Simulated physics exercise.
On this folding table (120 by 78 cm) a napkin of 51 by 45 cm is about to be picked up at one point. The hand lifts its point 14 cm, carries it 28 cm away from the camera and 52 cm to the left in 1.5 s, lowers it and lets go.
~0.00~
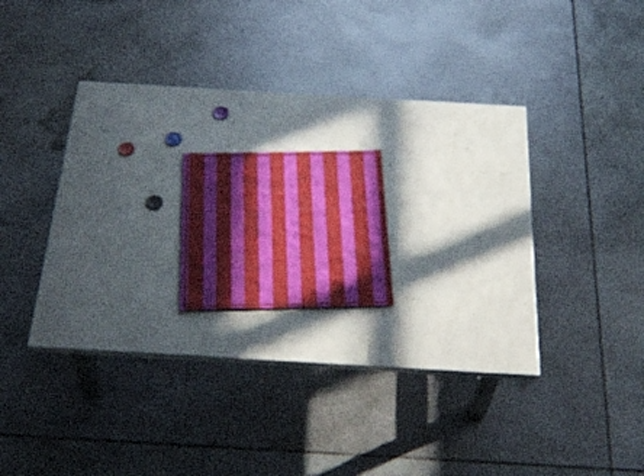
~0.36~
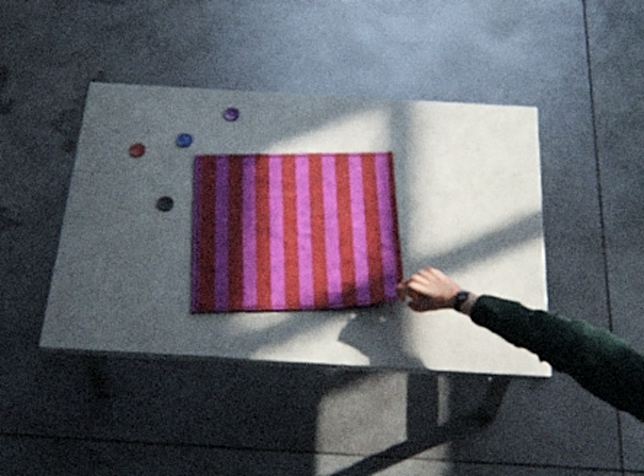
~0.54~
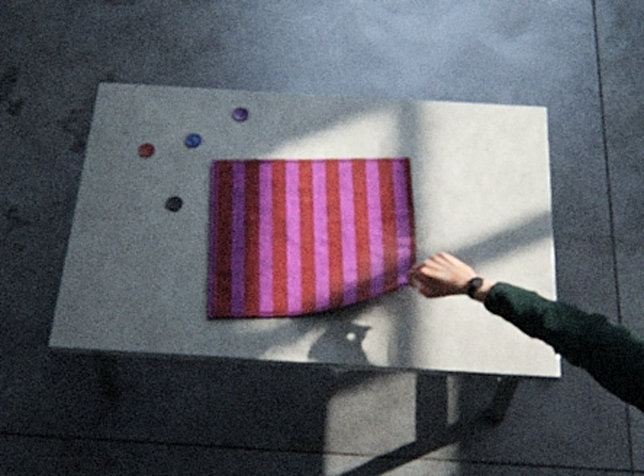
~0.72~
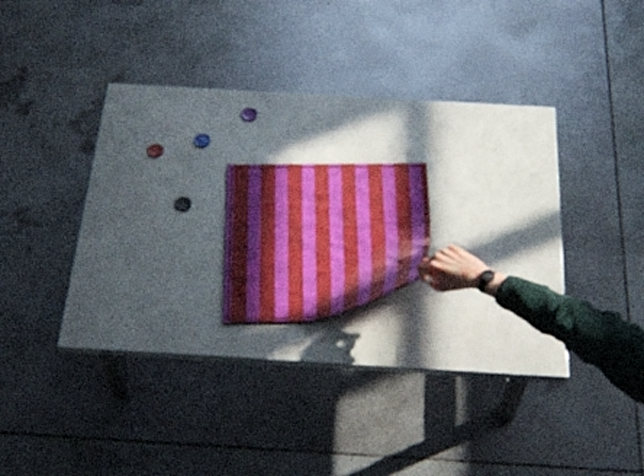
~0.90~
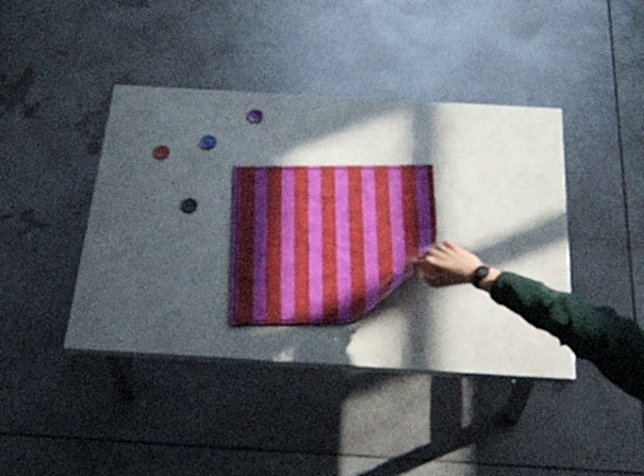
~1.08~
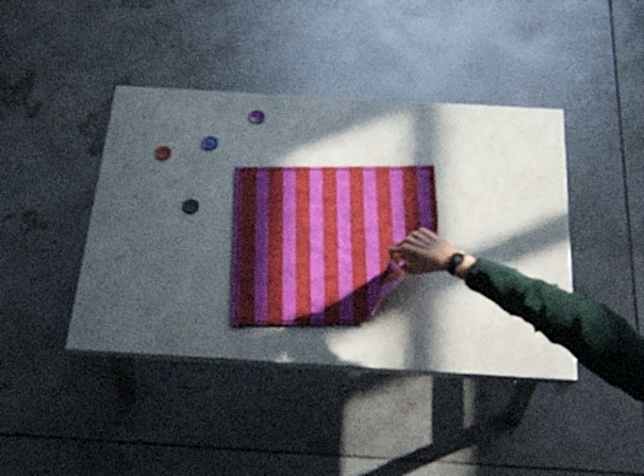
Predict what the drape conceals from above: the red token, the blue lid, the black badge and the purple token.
Result: Red token remains in the open, blue lid stays uncovered, black badge remains in the open, purple token still shows.
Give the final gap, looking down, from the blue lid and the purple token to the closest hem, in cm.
Roughly 11 cm, 14 cm.
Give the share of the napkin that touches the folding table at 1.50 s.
About 75 %.
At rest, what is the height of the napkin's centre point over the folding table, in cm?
About 3 cm.
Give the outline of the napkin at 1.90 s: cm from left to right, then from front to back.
Some 40 cm across and 56 cm deep.
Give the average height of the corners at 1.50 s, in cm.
Some 4 cm up.
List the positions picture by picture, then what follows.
Shows, red token (127, 148); blue lid (174, 138); black badge (154, 202); purple token (221, 112); napkin corners (180, 311) (184, 154) (381, 151) (393, 306); highest point 0 cm, lowest 0 cm, in the first picture.
Shows, napkin corners (192, 312) (196, 156); grip (405, 300); highest point 4 cm, lowest 0 cm, in the second picture.
Shows, napkin corners (209, 318) (212, 161); grip (417, 286); highest point 11 cm, lowest 0 cm, in the third picture.
Shows, napkin corners (224, 323) (228, 165); grip (427, 280); highest point 14 cm, lowest 0 cm, in the fourth picture.
Shows, napkin corners (230, 325) (234, 167); grip (422, 276); highest point 14 cm, lowest 0 cm, in the fifth picture.
Shows, napkin corners (232, 326) (236, 168) (434, 167); grip (399, 263); highest point 14 cm, lowest 0 cm, in the sixth picture.
After 1.5 s, 75 % of it is down, spanning 51 by 49 cm, above no small thing.
After 1.9 s, 55 % of it is down, spanning 40 by 57 cm, above no small thing.
After 2.3 s, 50 % of it is down, spanning 40 by 59 cm, above no small thing.
After 2.7 s, 60 % of it is down, spanning 42 by 60 cm, above no small thing.
After 3.7 s, 60 % of it is down, spanning 46 by 60 cm, above no small thing.
